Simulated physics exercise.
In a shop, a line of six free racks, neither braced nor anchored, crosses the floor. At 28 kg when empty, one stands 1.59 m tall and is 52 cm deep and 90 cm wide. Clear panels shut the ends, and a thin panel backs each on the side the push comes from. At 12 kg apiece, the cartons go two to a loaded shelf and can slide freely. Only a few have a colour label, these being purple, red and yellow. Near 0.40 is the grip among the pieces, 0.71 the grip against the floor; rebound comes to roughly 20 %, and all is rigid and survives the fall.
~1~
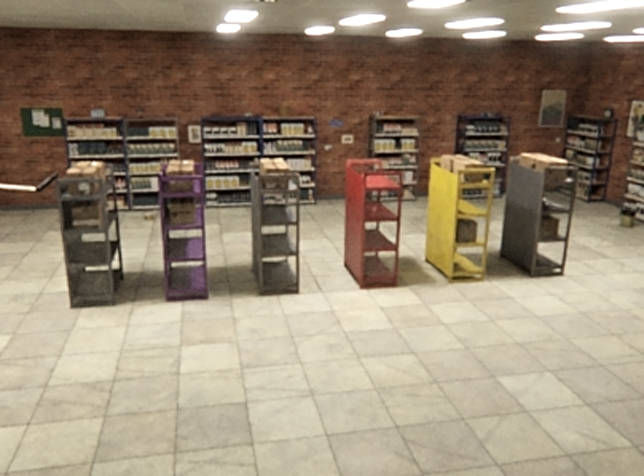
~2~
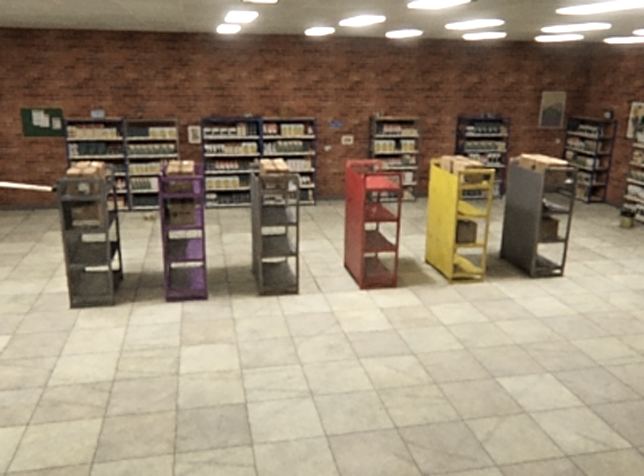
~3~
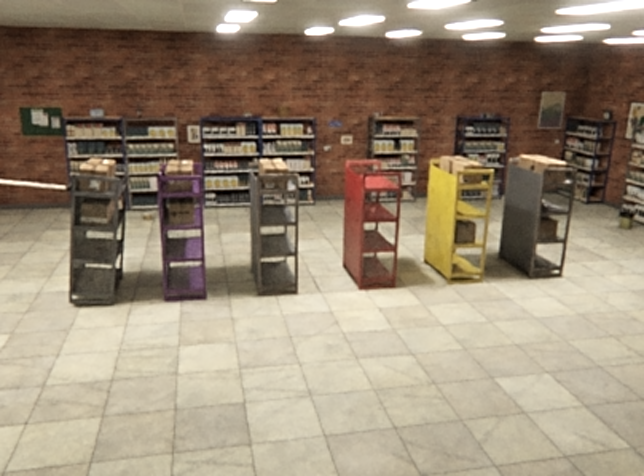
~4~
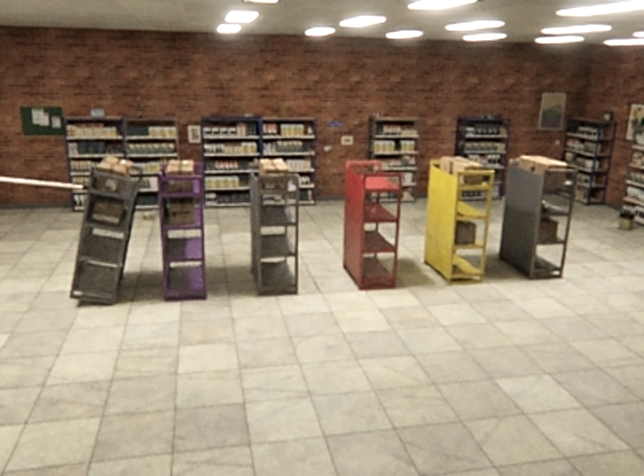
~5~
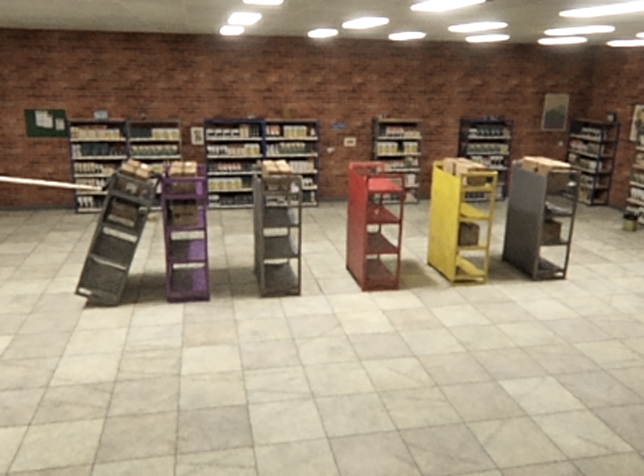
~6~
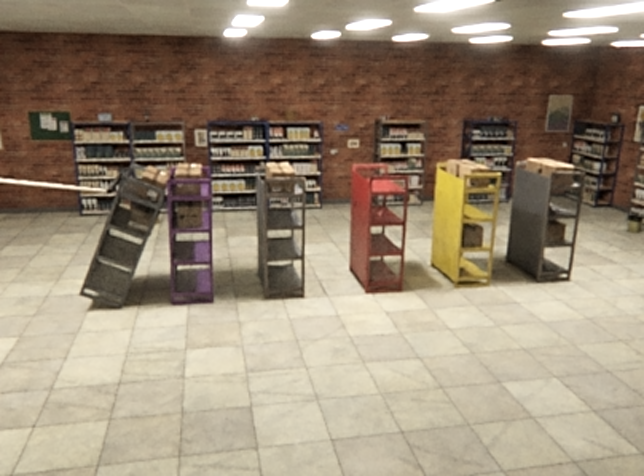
We see six shelving units with boxes standing in a row on a tiled floor before a brick wall, as a pole from the left pushes the leftmost grey one, tilting it rightward against the purple unit.
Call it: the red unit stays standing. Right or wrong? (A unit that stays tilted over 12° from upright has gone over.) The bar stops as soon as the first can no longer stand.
Wrong.
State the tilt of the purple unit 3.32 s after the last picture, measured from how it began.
Some 60°.
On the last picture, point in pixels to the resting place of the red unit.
In the final view it ends up around pixel (442, 237).
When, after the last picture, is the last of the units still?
About 5.0 s.
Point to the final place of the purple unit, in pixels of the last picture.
Last frame, centre at roughly (258, 246).
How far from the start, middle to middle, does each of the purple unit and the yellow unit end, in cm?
Estimate: Purple near 90 cm, yellow near 90 cm.
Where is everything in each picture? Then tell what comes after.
In the first frame (each place is the centre of the face we see best), pole end (37, 190) 16 cm from the first unit; red unit (381, 232); yellow unit (472, 228); purple unit (184, 241); the others all in place.
Pole end (53, 190) pushing; red unit (381, 233), in the second frame.
Pole end (68, 189) pushing; red unit (380, 233); the others all in place, in the third frame.
Pole end (84, 188) pushing; red unit (380, 233); the others all in place, in the fourth frame.
Pole end (103, 190) pushing; red unit (383, 235); the others all in place, in the fifth frame.
Pole end (108, 192) stopped; red unit (387, 236); purple unit (191, 244); yellow unit (478, 232); the others all in place, in the sixth frame.
Then, 1.60 s later than the last frame, 8 cartons spilt or dropped; 2 of the 5 other units over; red unit unmoved; purple unit tilted 39°.
Then, 3.32 s later than the last frame, 14 cartons spilt or dropped; 5 of the 5 other units over; red unit tilted 58°; purple unit tilted 63°.
When it is over, 18 cartons spilt or dropped; 5 of the 5 other units over; red unit tilted 62°; purple unit tilted 64°; yellow unit tilted 62°. Not one is left standing. In pixels of the last frame, middles, red unit near (442, 237), purple unit near (258, 246).
